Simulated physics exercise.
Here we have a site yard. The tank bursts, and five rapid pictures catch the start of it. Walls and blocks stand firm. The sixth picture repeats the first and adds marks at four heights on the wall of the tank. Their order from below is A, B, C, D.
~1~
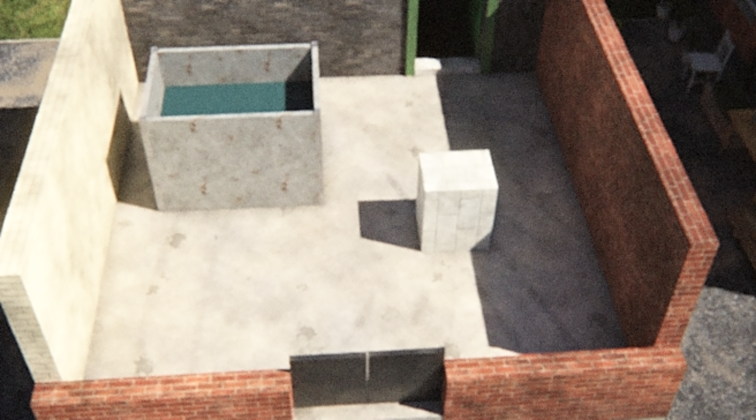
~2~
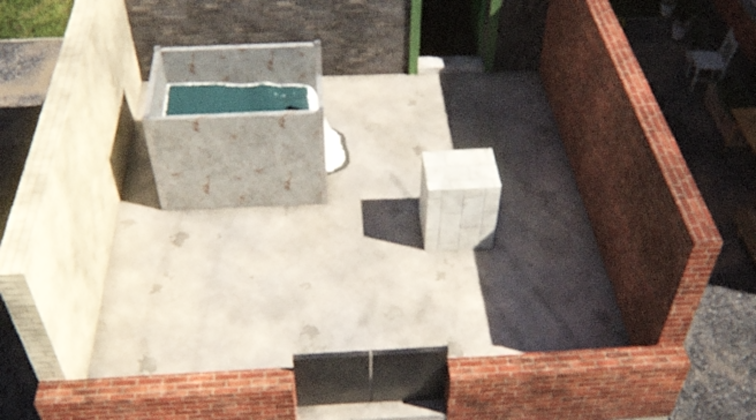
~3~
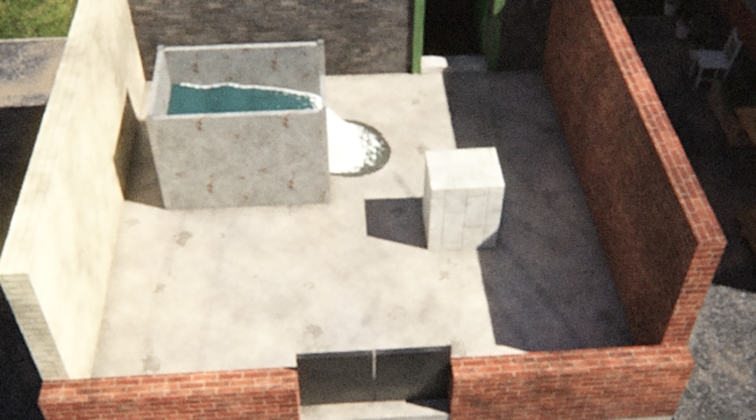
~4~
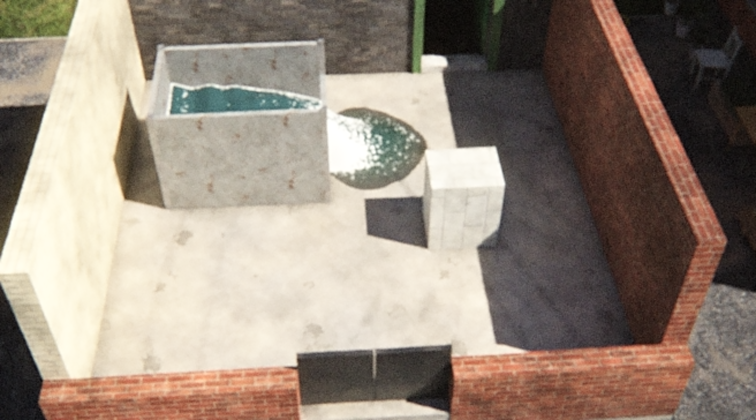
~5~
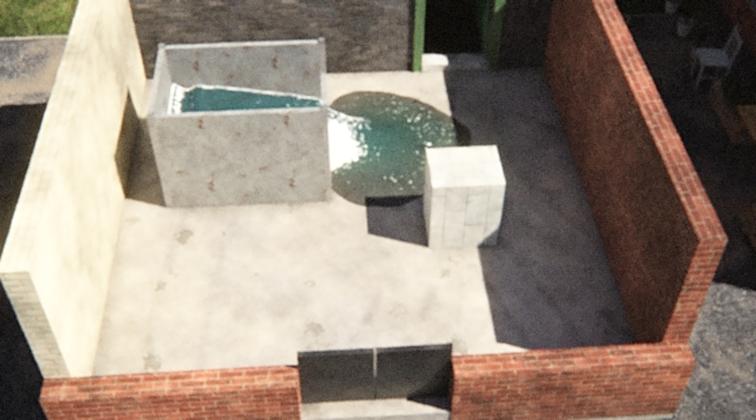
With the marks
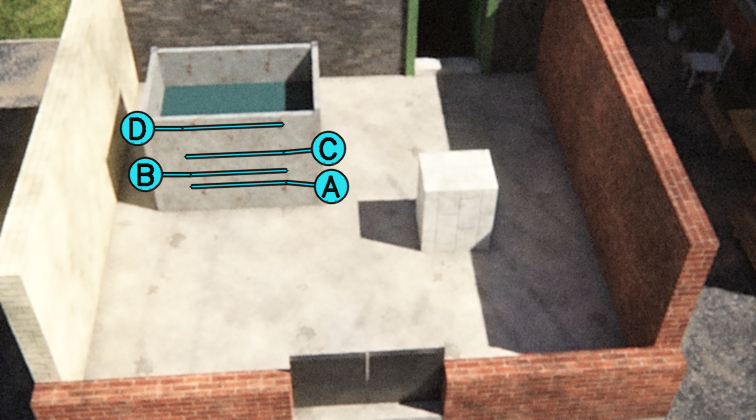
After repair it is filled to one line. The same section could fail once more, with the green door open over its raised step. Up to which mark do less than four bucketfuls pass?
Choose B.
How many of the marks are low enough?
Two of the four.
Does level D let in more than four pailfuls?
Yes.
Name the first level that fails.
That is level C.
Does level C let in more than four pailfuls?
Yes, it does.
On the marked copy, A at (239, 184); B at (238, 172); C at (235, 154); D at (232, 126); from the bottom up A, B, C, D.
Choosing A, nothing gets over.
Choosing B, a bucket or two gets in.
Choosing C, about 9 bucketfuls get in.
Choosing D, dozens of bucketfuls pour in.
